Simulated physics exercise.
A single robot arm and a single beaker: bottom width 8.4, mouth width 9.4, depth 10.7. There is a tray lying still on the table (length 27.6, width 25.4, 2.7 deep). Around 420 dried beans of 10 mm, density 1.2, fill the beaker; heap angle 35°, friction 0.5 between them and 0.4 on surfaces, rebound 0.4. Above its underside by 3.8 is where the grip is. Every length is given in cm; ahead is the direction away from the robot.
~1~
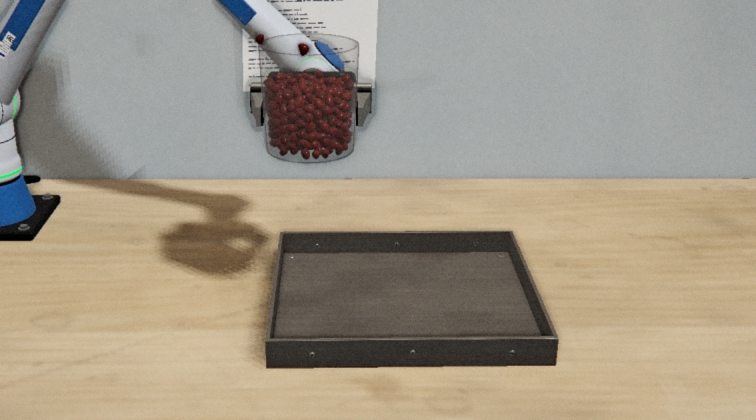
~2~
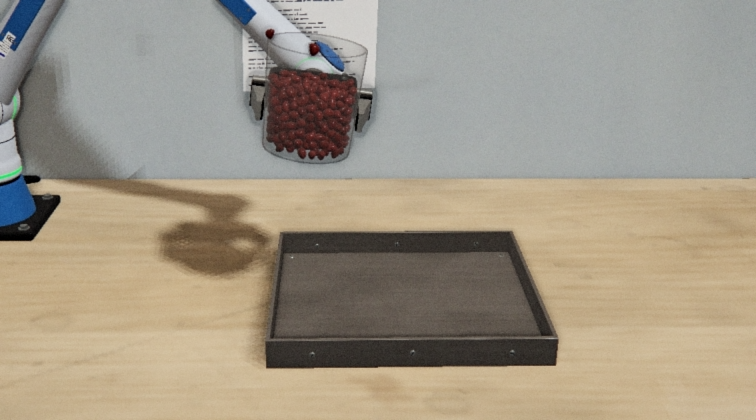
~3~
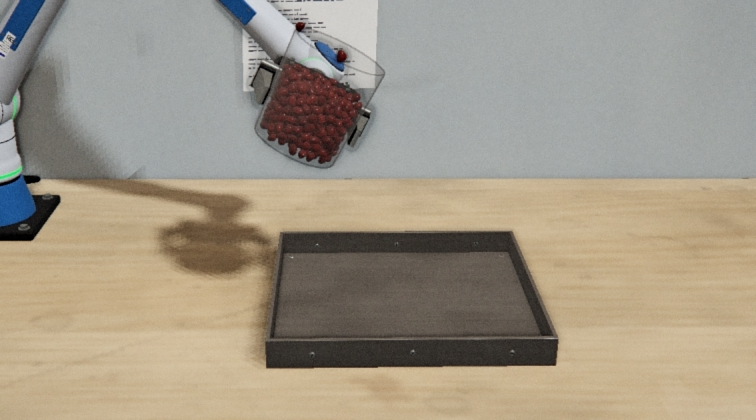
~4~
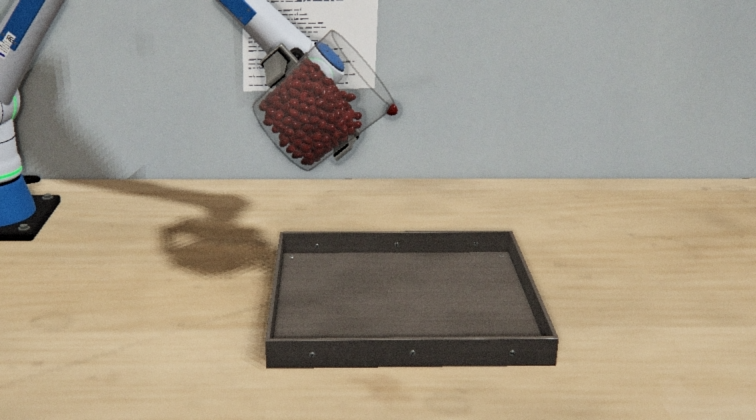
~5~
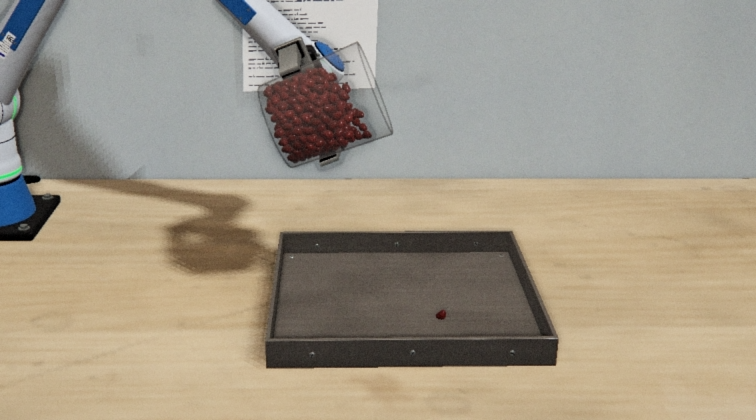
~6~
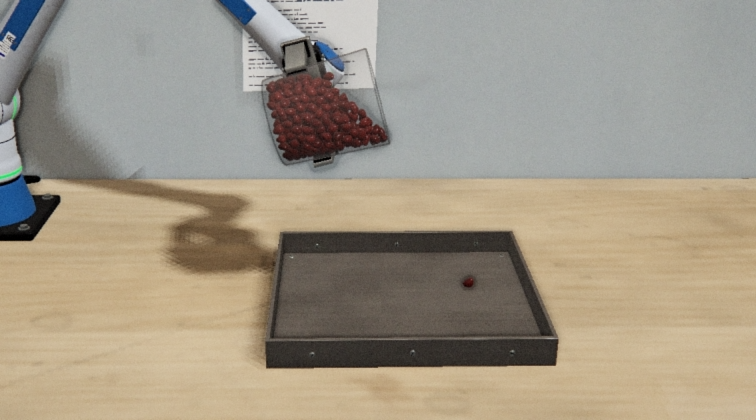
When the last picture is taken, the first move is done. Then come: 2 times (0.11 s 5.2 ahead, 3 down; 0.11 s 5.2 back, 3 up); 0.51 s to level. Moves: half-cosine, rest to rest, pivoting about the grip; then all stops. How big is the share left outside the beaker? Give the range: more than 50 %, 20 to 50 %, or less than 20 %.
The range is 20 to 50 %.
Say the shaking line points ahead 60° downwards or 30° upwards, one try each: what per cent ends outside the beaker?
It comes to around 20 per cent on the first try and around 90 per cent on the second.
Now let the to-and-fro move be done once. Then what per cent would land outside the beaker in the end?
It would come to around 25 %.
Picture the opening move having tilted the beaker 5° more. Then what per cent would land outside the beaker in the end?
It would be near 45 per cent.
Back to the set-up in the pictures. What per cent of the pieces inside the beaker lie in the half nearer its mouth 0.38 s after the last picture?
Close to 55 in a hundred.
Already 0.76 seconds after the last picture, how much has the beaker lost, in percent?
Around 35 % has gone out so far.
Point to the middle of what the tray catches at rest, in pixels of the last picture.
(463, 295).
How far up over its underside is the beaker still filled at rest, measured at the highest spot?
7.5 cm.
Then, 0.38 s later, tilted 75° forward, highest piece 22 above the table; 338 in the beaker, 50 in the tray, 20 on the table or floor, 11 in flight or on a rim.
Then, 0.76 s later, tilted 23° forward, highest piece 27 above the table; 269 in the beaker, 118 in the tray, 31 on the table or floor, 1 in flight or on a rim.
Then, 1.15 s later, level, highest piece 25 above the table; 269 in the beaker, 119 in the tray, 31 on the table or floor.
Then, 2.20 s later, level, highest piece 25 above the table; 269 in the beaker, 119 in the tray, 31 on the table or floor.
At rest, 269 in the beaker, 119 in the tray, 31 on the table or floor. That is 36 % outside the beaker.
